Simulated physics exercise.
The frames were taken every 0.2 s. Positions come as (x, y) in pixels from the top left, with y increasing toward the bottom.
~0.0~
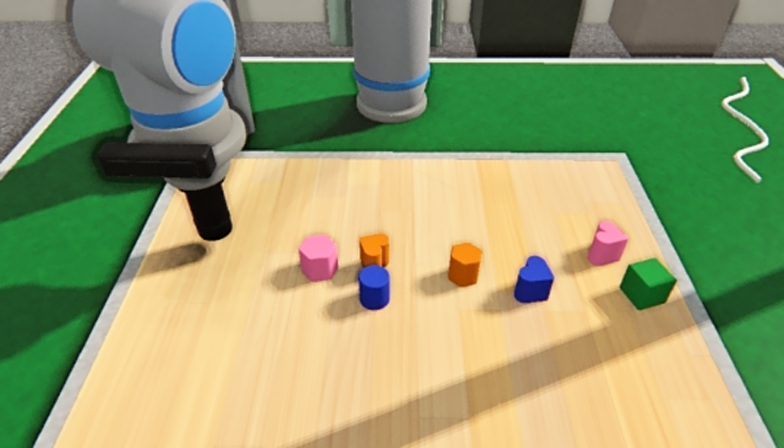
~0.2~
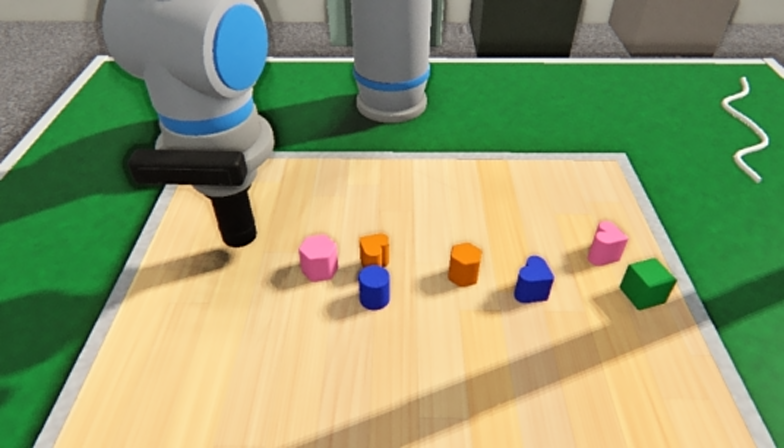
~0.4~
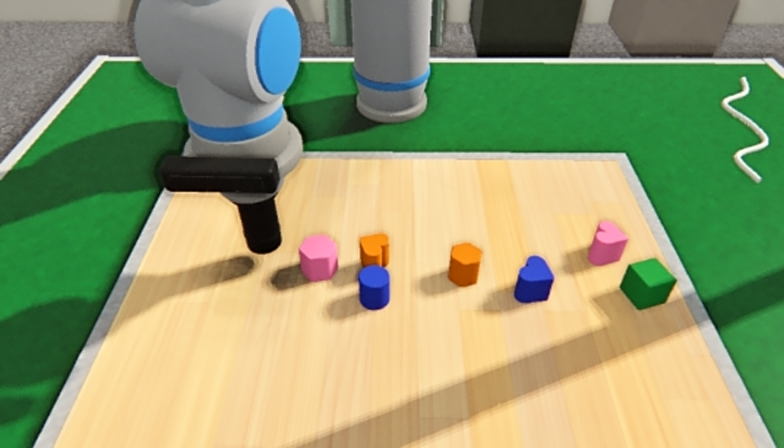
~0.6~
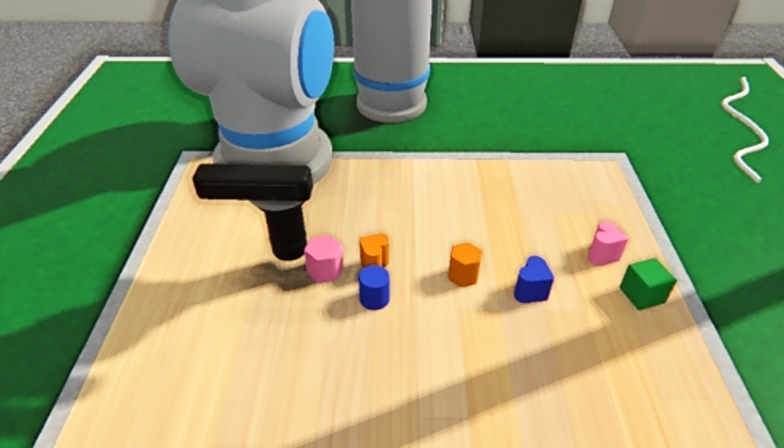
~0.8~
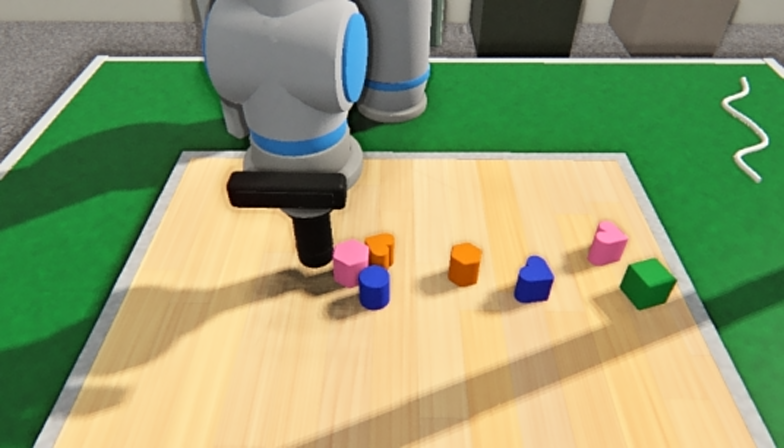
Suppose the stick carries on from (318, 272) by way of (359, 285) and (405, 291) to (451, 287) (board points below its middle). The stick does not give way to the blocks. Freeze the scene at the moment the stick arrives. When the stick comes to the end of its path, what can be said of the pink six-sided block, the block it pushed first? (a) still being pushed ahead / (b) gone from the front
Choice a: Still being pushed ahead.
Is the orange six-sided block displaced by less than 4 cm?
No.
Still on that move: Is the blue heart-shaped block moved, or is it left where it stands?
My prediction: It remains in place.
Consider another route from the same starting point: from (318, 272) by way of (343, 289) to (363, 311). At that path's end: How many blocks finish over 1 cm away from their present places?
That makes 3 blocks or more.
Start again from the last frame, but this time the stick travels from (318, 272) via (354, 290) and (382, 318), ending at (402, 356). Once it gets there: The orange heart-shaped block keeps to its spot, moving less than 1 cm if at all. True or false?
False.
The first path, step by step. One third of the way, stick (359, 270); pink six-sided block (395, 259), turned 20° anticlockwise; blue circle (392, 284); orange heart-shaped block (406, 239), turned 50° anticlockwise.
Two thirds of the way, stick (406, 275); pink six-sided block (442, 261), turned 25° anticlockwise; blue circle (414, 294); orange heart-shaped block (408, 239), turned 60° anticlockwise; orange six-sided block (473, 252).
At the end, stick (453, 272); pink six-sided block (489, 260), turned 15° anticlockwise; blue circle (418, 294); orange heart-shaped block (408, 239), turned 60° anticlockwise; orange six-sided block (513, 244), turned 55° anticlockwise; blue heart-shaped block not moved.
